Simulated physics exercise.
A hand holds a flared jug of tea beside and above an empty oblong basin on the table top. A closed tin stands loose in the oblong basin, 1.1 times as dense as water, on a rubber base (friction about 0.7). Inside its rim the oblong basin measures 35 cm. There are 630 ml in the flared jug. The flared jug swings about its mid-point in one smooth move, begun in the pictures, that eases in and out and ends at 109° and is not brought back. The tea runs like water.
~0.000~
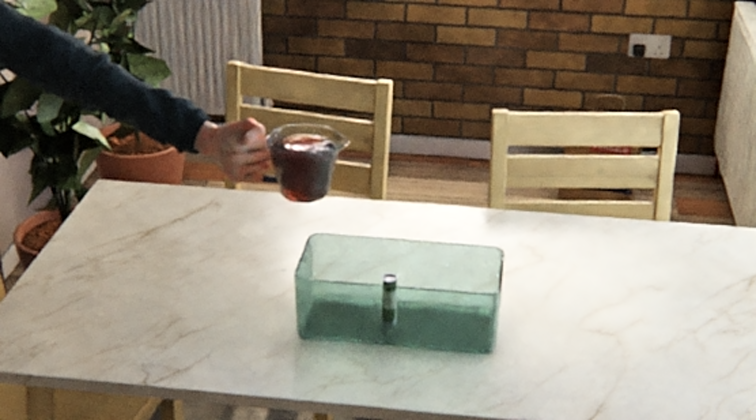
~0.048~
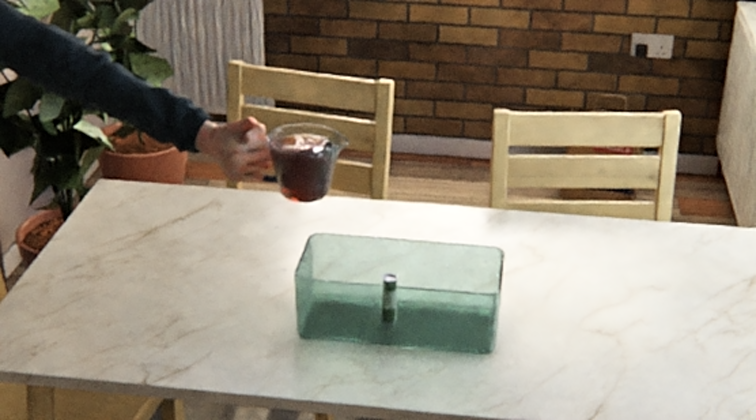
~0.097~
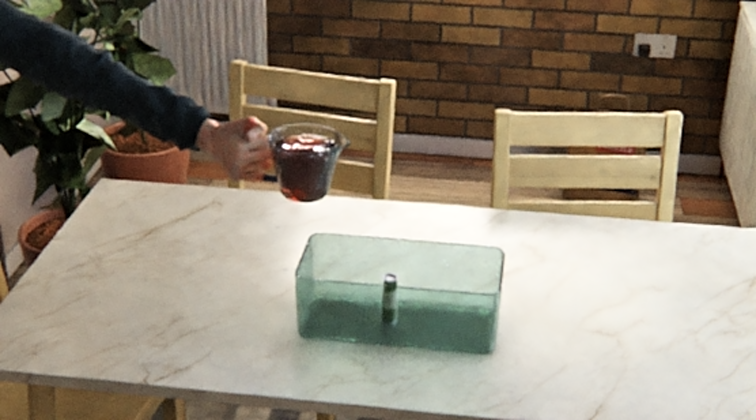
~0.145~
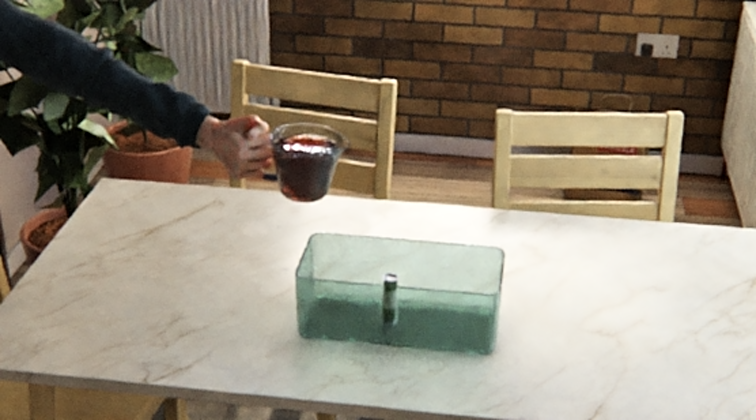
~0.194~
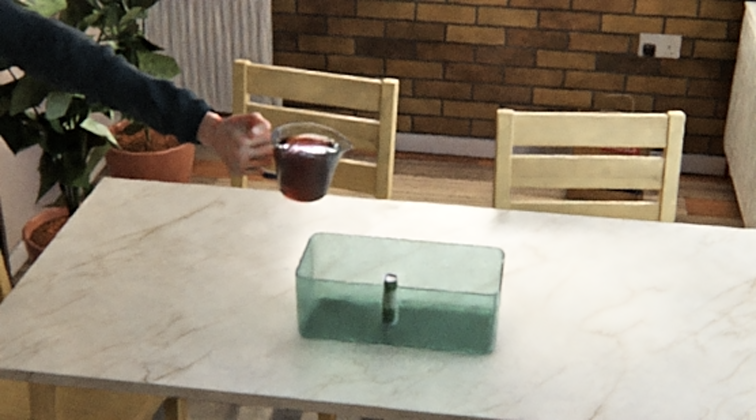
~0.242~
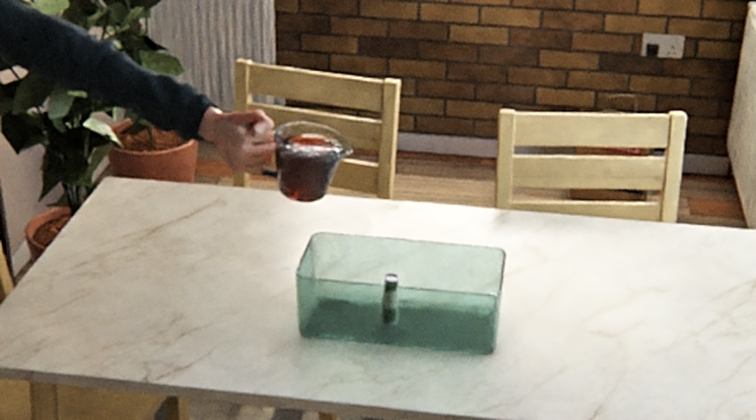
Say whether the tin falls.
It topples.
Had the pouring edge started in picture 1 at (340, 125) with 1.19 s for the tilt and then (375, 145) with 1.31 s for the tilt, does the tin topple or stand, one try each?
First it goes over; then it remains upright.
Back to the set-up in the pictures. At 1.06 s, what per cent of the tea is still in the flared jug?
Near 10 in a hundred.
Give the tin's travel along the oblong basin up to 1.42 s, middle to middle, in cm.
About 9 cm.
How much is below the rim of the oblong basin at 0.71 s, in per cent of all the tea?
About 8 per cent.
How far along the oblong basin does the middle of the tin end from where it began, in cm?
About 9.0 cm.
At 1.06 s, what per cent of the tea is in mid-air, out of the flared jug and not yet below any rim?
Near 16 in a hundred.
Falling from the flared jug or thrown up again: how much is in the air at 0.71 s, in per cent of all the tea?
Some 24 per cent.
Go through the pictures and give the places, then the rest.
The first frame shows tilt 0°; pouring edge (349, 142); surface from (273, 143) to (338, 148); the oblong basin's rim runs from (302, 256) to (502, 272); the tin's top is at (390, 279).
The second frame shows tilt 0°; pouring edge (349, 143); surface from (273, 143) to (338, 148).
The third frame shows tilt 1°; pouring edge (350, 144); surface from (274, 143) to (339, 148).
The fourth frame shows tilt 3°; pouring edge (351, 145); surface from (275, 143) to (340, 149).
The fifth frame shows tilt 6°; pouring edge (352, 147); surface from (277, 142) to (342, 149).
The sixth frame shows tilt 9°; pouring edge (354, 150); surface from (278, 143) to (345, 150).
Then, 0.71 s in, the tilt is 62° and 68 per cent is still to pour; the tin stands where it began.
Then, 1.06 s in, the tilt is 99° and 10 per cent is still to pour; the tin stands where it began.
Then, 1.42 s in, the tilt is 109° and 0 per cent is still to pour; the tin lies on its side.
Then, 1.81 s in, the tilt is 109° and 0 per cent is still to pour; the tin lies on its side.
Finally, the tin lies on its side.
